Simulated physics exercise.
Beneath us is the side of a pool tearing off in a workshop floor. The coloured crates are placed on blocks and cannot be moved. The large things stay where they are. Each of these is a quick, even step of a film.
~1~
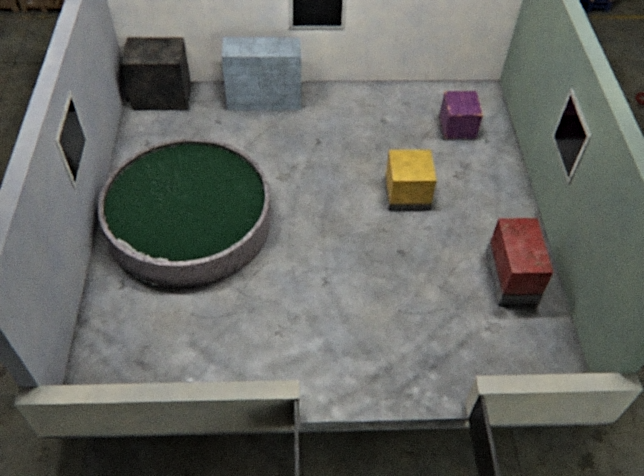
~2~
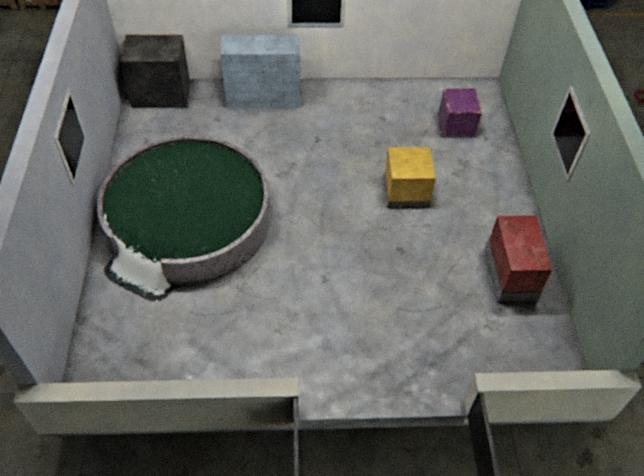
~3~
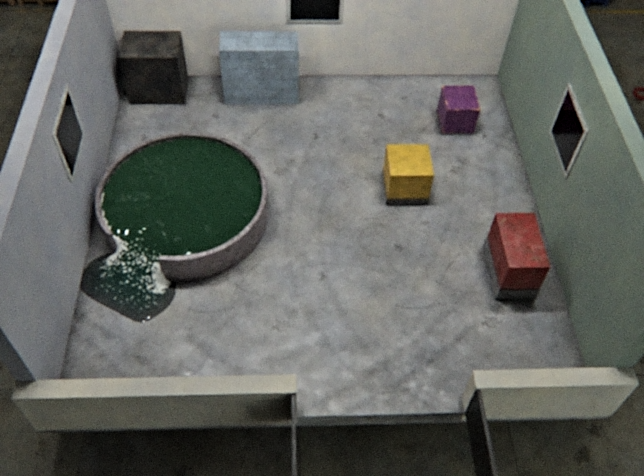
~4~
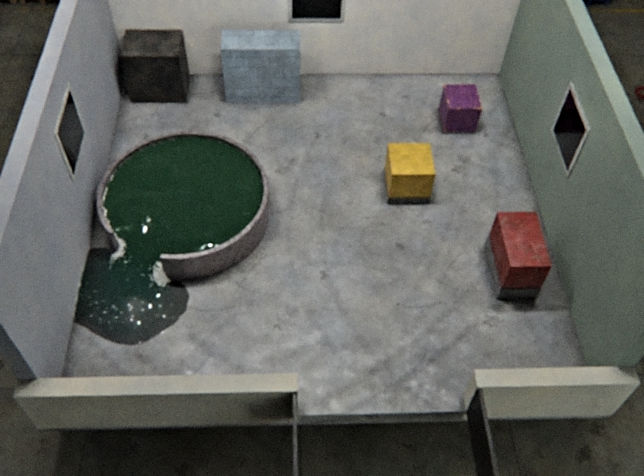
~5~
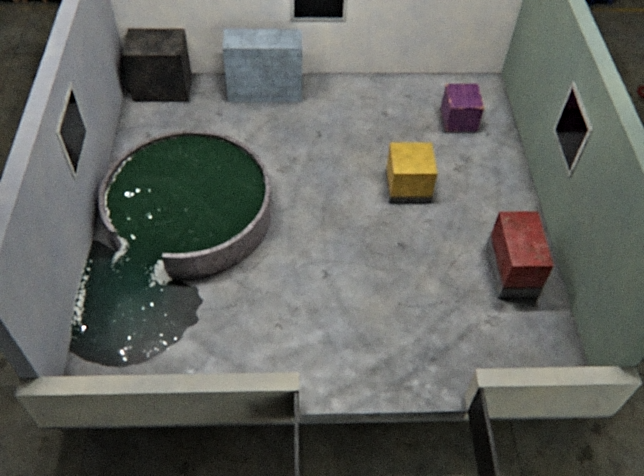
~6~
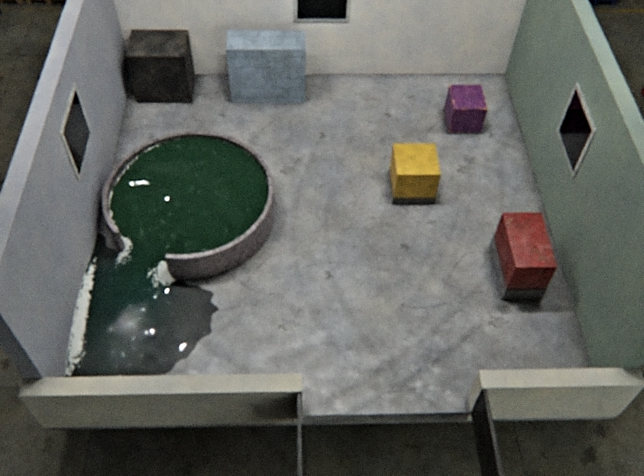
In a walled workshop room with a grey floor, a round tank of dark green liquid sits whole near scattered coloured blocks. Its lower-left side breaks open and whitish, foaming liquid pours through the gap. The dark puddle spreads across the floor, reaching the left wall and widening toward the front.
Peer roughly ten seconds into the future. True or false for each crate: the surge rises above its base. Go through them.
Purple crate: True; red crate: False; yellow crate: False.
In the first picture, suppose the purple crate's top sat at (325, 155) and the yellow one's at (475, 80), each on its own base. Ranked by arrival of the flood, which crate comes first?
I'd say the red-painted one comes first.
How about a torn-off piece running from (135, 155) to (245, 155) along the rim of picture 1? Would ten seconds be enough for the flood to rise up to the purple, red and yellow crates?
My take: Purple gets flooded, red is untouched and yellow is untouched.
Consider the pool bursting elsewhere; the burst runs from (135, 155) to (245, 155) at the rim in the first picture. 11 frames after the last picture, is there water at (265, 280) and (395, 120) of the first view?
Taking the two spots in turn: Parched and swamped.
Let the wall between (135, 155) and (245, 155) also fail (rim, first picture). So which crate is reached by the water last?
Answer: The red crate.
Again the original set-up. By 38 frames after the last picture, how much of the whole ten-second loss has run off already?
Around 45 %.
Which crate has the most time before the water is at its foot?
Note: The purple one.
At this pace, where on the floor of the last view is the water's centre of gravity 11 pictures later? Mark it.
(173, 253).
A moment on, water covers 10 % of the floor; the purple crate not reached, the red crate not reached, the yellow crate not reached.
Next, water covers 15 % of the floor; the purple crate not reached, the red crate not reached, the yellow crate not reached.
Then, water covers 35 % of the floor; the purple crate not reached, the red crate not reached, the yellow crate not reached.
Later, water covers 65 % of the floor; the purple crate not reached, the red crate water round its plinth, the yellow crate water round its plinth.
In the end, water covers 90 % of the floor; the purple crate was topped, the red crate stayed above the water, the yellow crate stayed above the water.
